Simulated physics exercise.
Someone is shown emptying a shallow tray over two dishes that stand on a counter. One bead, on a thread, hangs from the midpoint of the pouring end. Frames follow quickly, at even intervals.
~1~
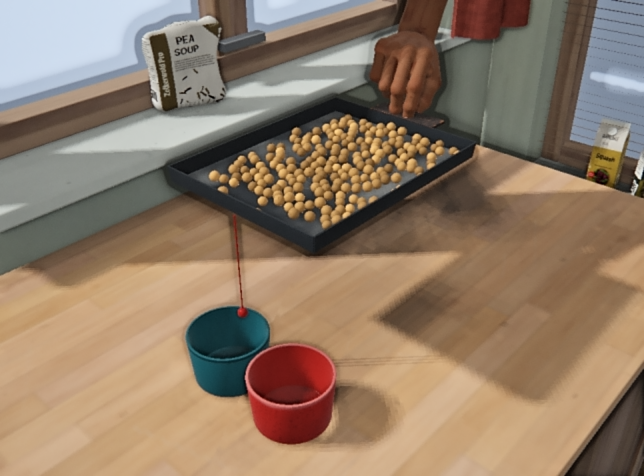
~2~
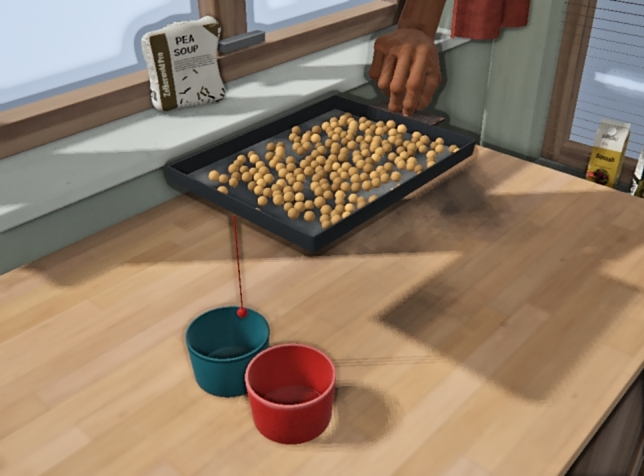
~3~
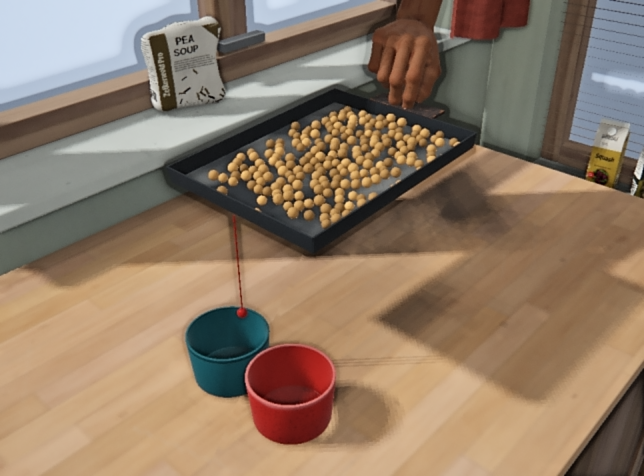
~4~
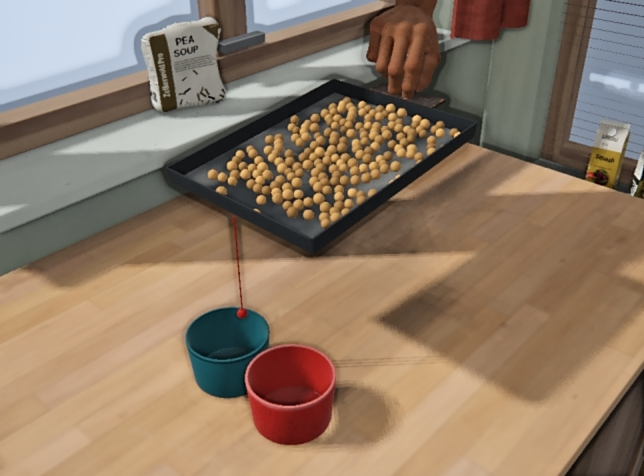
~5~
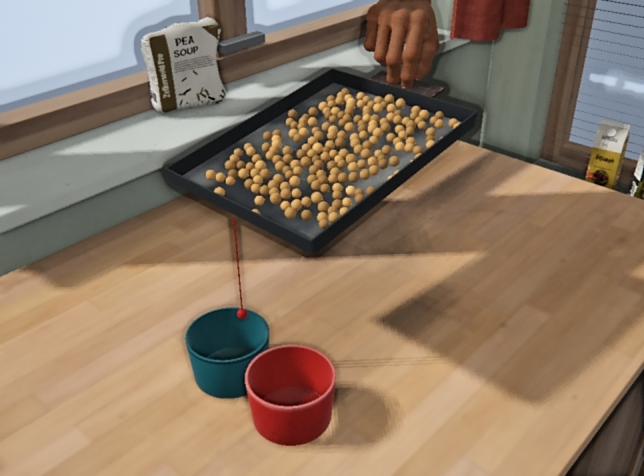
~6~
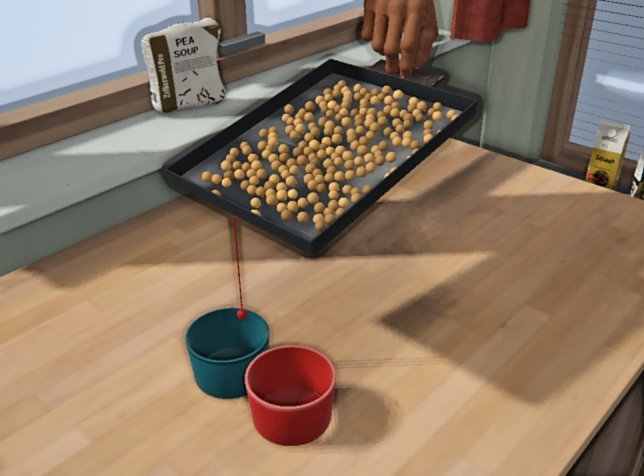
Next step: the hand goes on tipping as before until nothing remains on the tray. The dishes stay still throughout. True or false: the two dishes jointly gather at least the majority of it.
False, they gather a minority.
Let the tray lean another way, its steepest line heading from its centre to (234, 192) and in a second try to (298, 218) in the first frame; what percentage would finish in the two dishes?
In order, some 10 % and some 80 %.
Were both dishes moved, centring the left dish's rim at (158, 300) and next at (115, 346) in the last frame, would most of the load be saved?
With the first shift the pair saves less than a half; with the second, less than a half.
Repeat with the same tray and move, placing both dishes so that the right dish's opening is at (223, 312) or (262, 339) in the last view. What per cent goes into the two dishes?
I'd expect some 0 percent, and then some 0 percent.
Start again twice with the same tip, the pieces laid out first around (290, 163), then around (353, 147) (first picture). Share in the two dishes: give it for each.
About 30 %, then about 30 %.
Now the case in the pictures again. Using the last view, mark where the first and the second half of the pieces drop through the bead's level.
(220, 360) first, (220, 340) later.
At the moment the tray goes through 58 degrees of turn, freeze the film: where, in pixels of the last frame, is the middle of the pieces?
The load is centred near (257, 176).
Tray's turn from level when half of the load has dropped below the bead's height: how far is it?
I'd say close to 95 degrees.
Soon, tray tipped steeply; nearly all on the tray; a stray few outside both; a stray few in the air.
A while on, tray tipped right over; about a quarter on the tray; a small part in the right dish; a small part in the left dish; about a third outside both; about a quarter in the air.
Towards the end, tray tipped past a quarter turn; about a quarter in the right dish; a small part in the left dish; about two thirds outside both.
Finally, tray tipped past a quarter turn; about a quarter in the right dish; a small part in the left dish; about two thirds outside both.
